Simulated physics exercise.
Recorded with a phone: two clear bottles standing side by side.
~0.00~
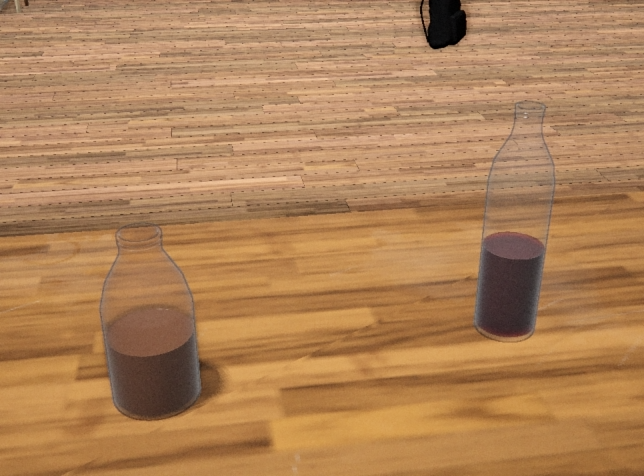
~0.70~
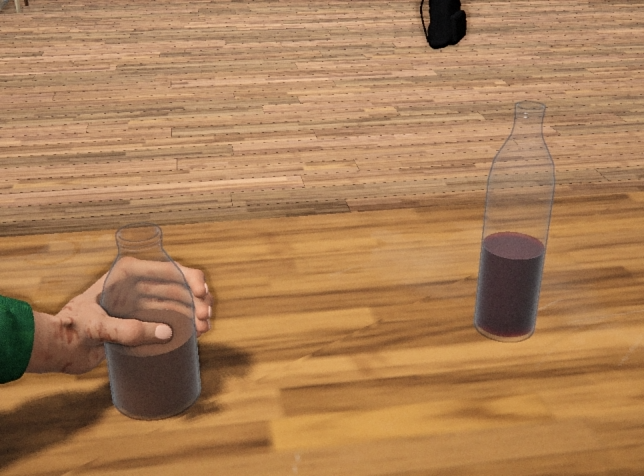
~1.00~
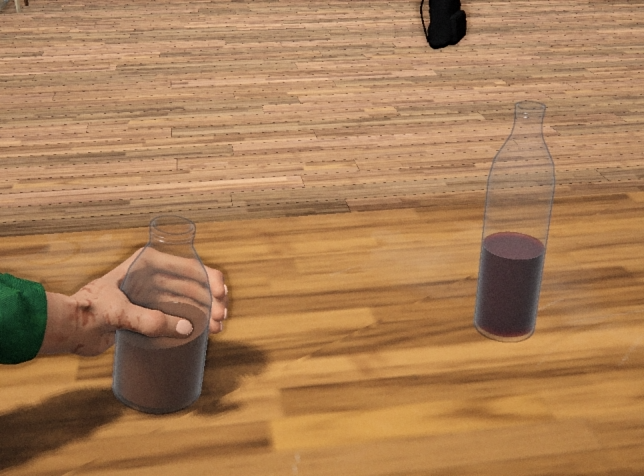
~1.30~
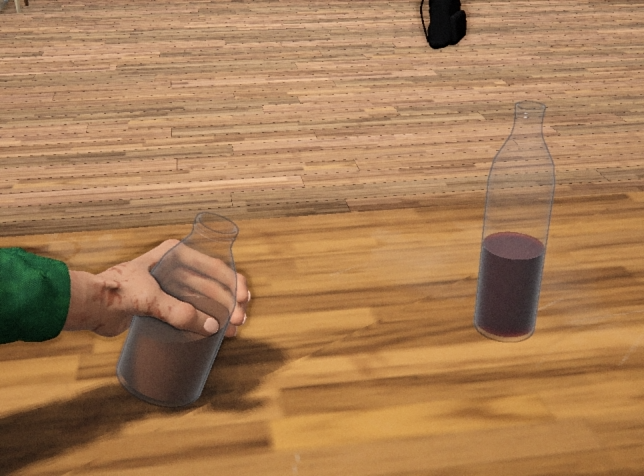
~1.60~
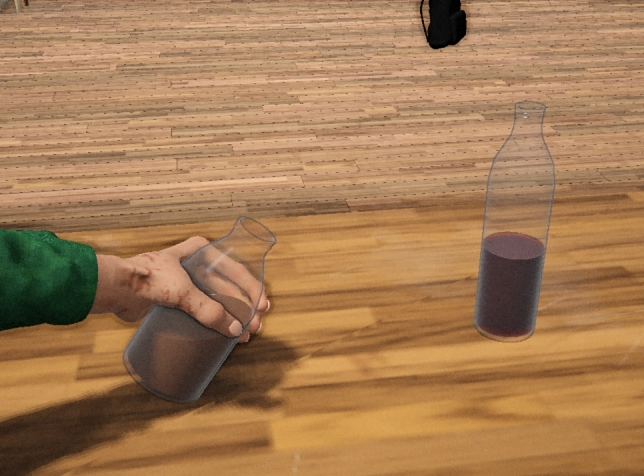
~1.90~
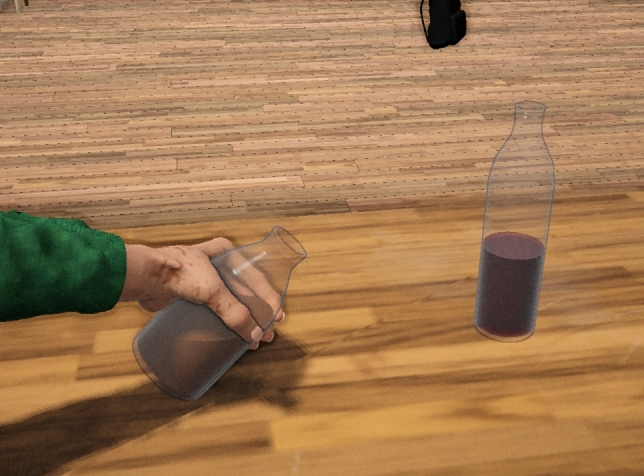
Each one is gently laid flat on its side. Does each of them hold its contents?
Left: No; right: No.
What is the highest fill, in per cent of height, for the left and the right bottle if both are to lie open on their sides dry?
Roughly 20 percent, then 24 percent.
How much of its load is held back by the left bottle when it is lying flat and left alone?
50 per cent, roughly.
Around 2.6 s, the left bottle is nearly down; left bottle, no leak.
Around 3.6 s, the left bottle lies flat; left bottle, it leaks.
Around 6.5 s, both lie flat; left bottle, it leaks; right bottle, it leaks.
